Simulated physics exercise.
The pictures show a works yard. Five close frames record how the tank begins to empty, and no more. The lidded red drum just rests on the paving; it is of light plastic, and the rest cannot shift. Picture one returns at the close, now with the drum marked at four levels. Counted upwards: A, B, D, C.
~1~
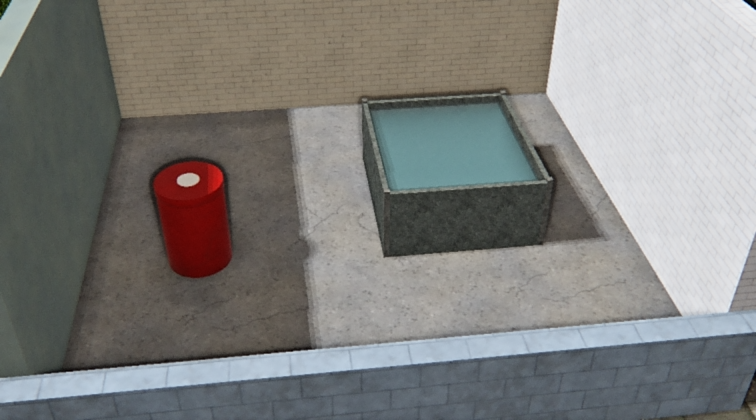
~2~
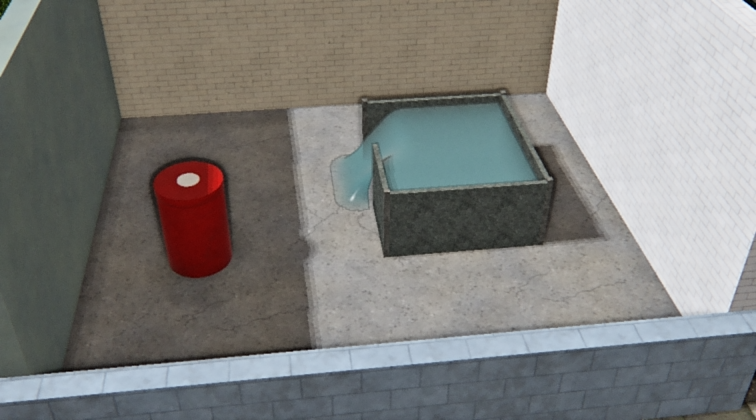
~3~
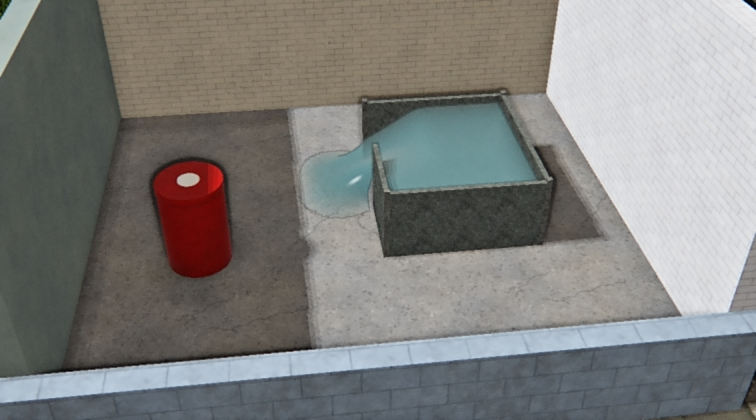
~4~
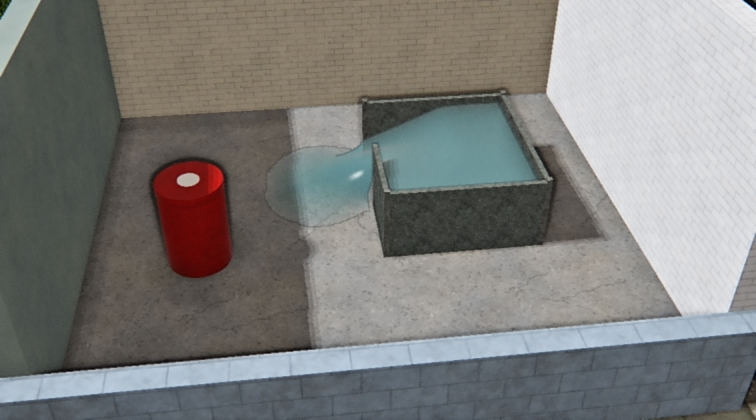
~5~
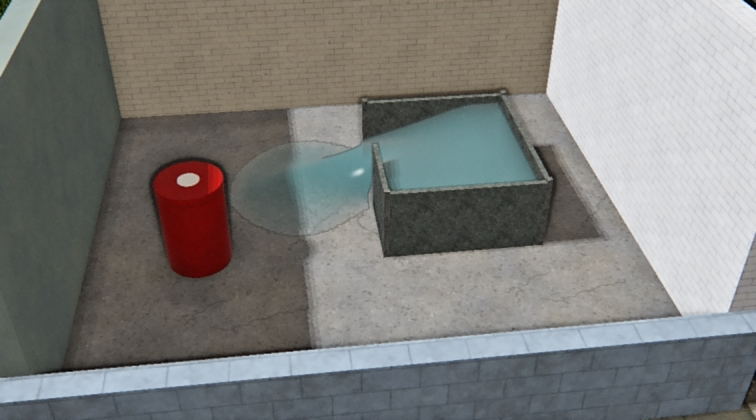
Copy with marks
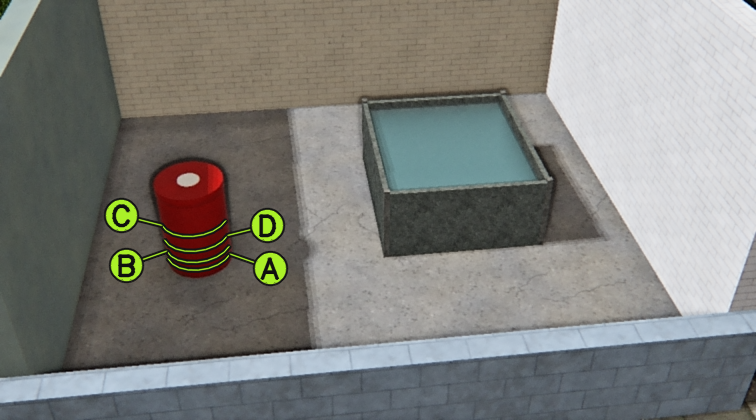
The clip shows a walled works yard with a red drum on the left and a full water tank on the right. The tank's left side opens, and water pours out, spreading leftward across the ground in a widening pool.
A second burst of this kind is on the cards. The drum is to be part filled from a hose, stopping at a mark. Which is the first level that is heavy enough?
B is the one.
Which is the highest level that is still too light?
Level A.
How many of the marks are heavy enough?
Three of the four.
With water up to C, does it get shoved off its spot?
No, not at all.
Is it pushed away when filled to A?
Yes, it does.
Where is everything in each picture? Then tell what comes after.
Lid of the red drum at (188, 180); tank full, its middle at (450, 146).
Water covers 2 % of the ground and is seen nearest the drum at (354, 203).
Water covers 3 % of the ground and is seen nearest the drum at (324, 210).
Water covers 6 % of the ground and is seen nearest the drum at (279, 206).
Lid of the red drum at (188, 180); water covers 9 % of the ground and is seen nearest the drum at (268, 222).
On the marked copy, A at (198, 270); B at (197, 262); C at (192, 236); D at (195, 251); from the bottom up A, B, D, C.
With A, it is pushed about half its own width away.
With B, it does not move.
With C, it does not move.
With D, it does not move.
